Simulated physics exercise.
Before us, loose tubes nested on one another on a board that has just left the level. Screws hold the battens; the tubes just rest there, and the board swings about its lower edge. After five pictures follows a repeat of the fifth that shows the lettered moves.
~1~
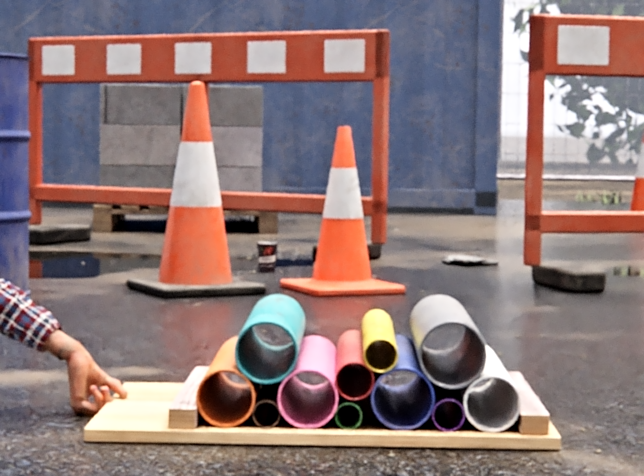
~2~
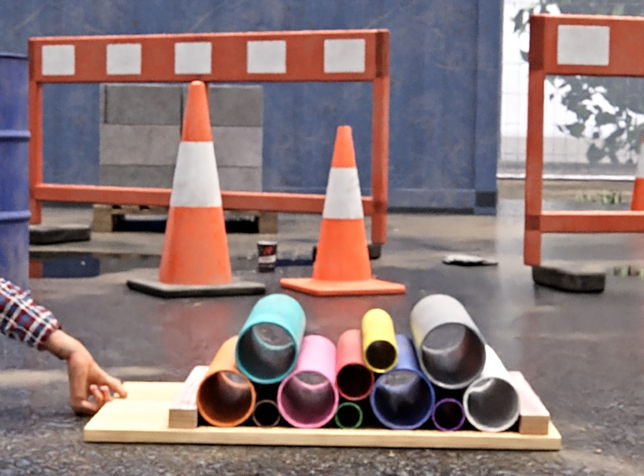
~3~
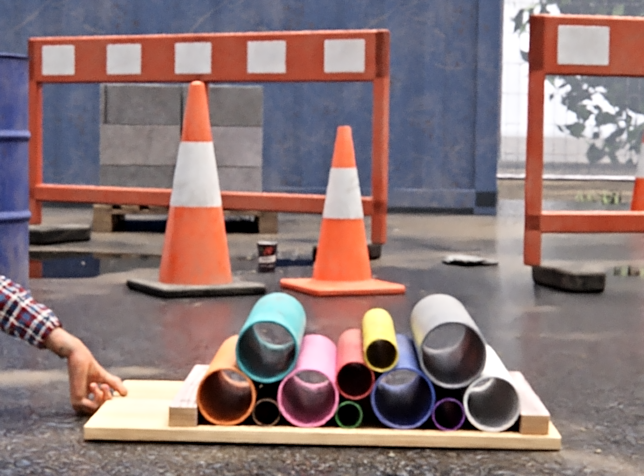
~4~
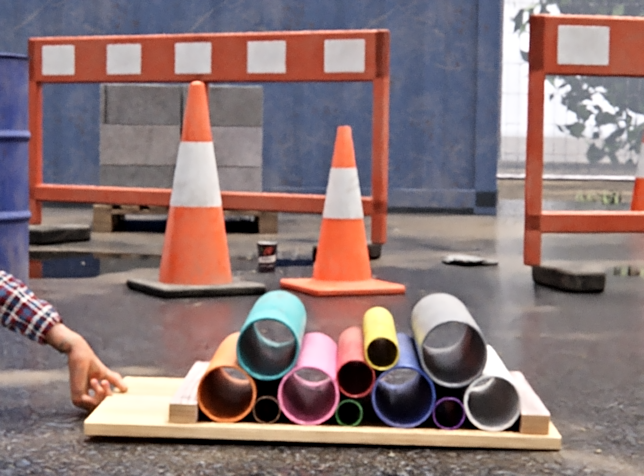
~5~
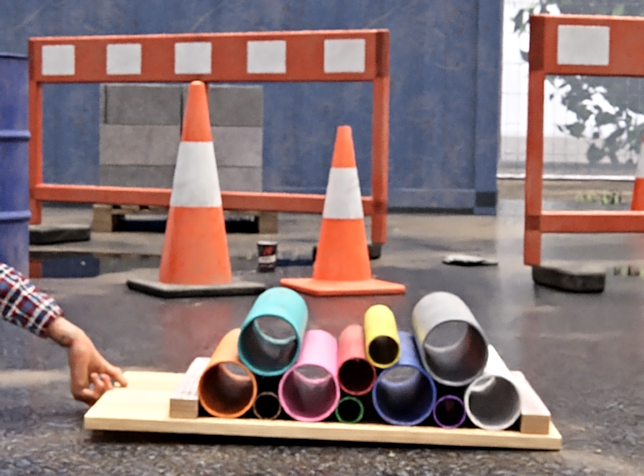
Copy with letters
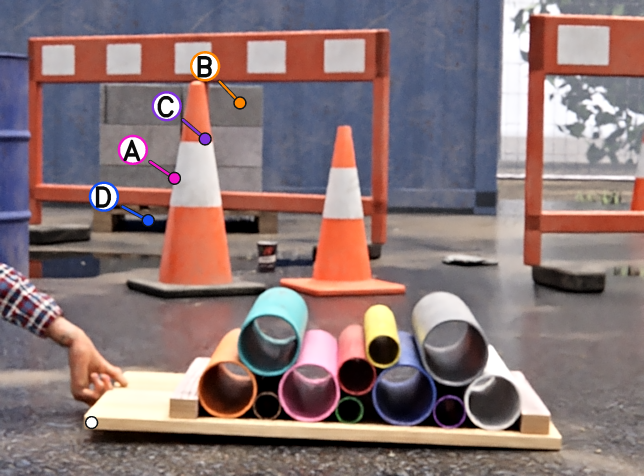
A hand in a checked sleeve slowly lifting the left end of a wooden board slightly, colourful stacked tubes tilting with it.
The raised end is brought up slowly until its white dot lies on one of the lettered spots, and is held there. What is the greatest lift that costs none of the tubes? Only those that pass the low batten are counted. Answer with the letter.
Stop at A.
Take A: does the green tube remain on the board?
The green tube: Yes.
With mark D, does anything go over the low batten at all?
No.
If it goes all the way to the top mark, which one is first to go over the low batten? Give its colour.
It is the grey one.
On the marked copy, A at (175, 178); B at (240, 103); C at (205, 139); D at (148, 220); the white dot at (92, 423).
With A. Early on, board at 19°.
Further on, board at 34°.
At the end, board at 34°, none over the low batten.
As for the rest, B two over the low batten (grey, turquoise); C one over the low batten (grey); D none over the low batten.
